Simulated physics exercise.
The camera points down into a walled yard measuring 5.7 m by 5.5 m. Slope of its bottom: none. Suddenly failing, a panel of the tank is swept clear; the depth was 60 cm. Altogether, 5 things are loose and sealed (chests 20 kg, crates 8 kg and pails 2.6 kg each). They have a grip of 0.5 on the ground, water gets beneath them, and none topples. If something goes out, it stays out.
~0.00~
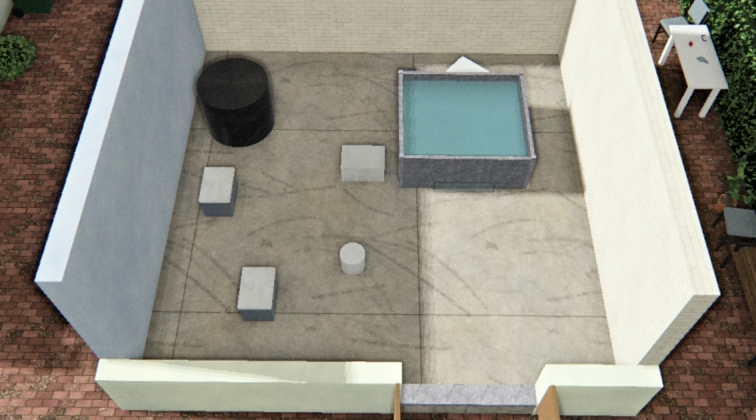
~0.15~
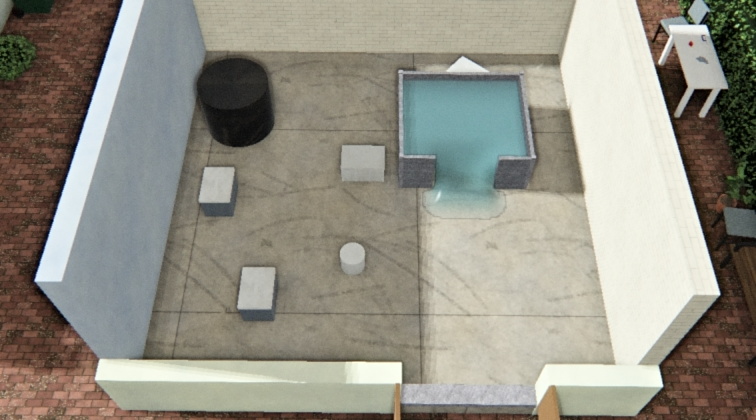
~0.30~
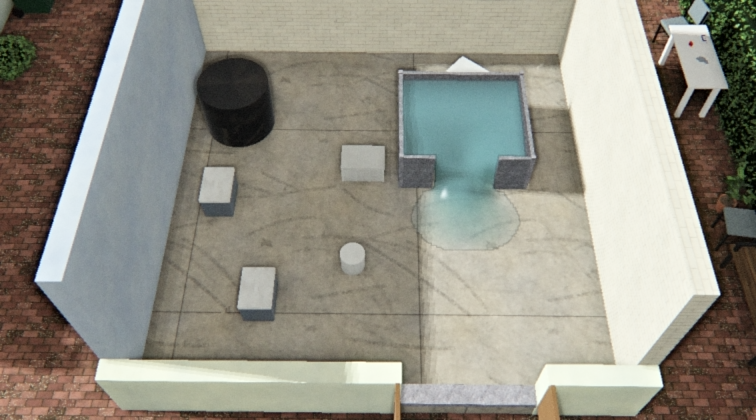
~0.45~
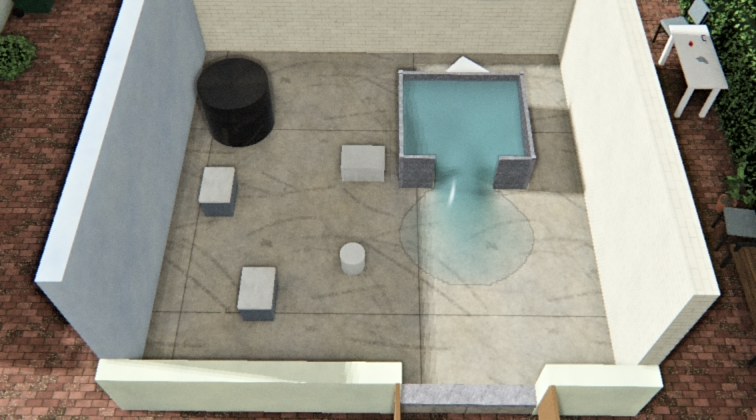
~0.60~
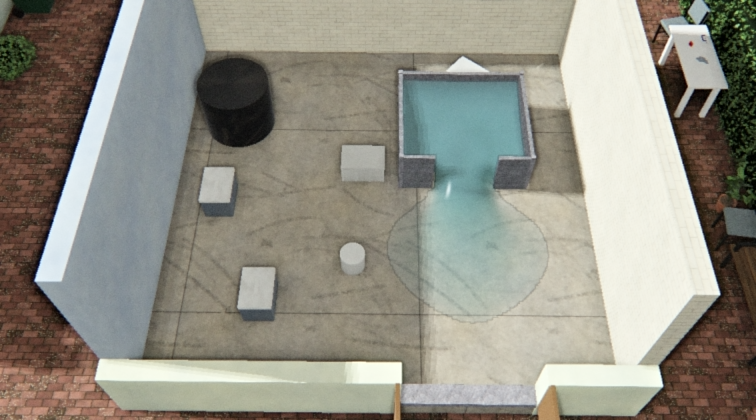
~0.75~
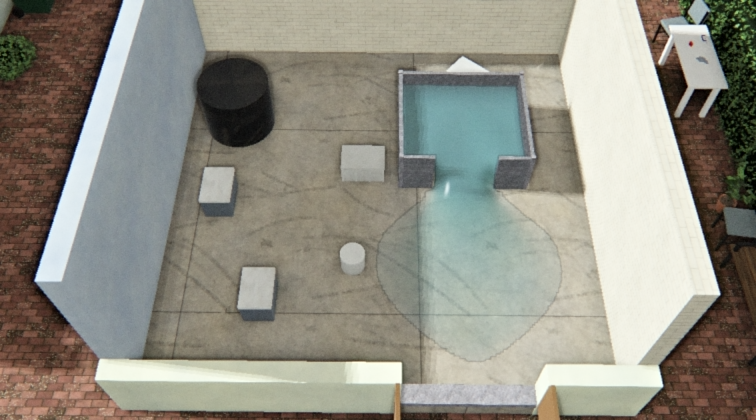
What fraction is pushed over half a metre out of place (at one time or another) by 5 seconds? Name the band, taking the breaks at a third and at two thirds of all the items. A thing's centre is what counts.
The answer is the lowest band, under a third.
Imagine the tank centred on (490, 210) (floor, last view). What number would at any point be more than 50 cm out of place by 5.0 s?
Then the count would be 0.
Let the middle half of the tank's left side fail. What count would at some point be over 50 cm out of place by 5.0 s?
Count: 2.
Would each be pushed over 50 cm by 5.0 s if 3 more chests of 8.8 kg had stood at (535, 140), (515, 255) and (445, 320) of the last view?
Order as listed: Inside half a metre / beyond half a metre / beyond half a metre.
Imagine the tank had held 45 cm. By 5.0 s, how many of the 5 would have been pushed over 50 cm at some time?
So the tally would be 0.
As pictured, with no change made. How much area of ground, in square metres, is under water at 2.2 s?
Wet area: Approx. 13 m2.
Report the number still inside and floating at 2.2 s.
That would be 0 of them.
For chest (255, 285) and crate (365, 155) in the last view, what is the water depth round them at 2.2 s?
Around 0 cm and 0 cm.
After 1.1 s 0 of 5 are over 50 cm from their spots; 0 afloat.
After 2.2 s 1 of 5 are over 50 cm from their spots; 0 afloat.
After 3.5 s 1 of 5 are over 50 cm from their spots; 0 afloat.
After 5.0 s 1 of 5 are over 50 cm from their spots, and 1 have been at some point; 0 afloat.
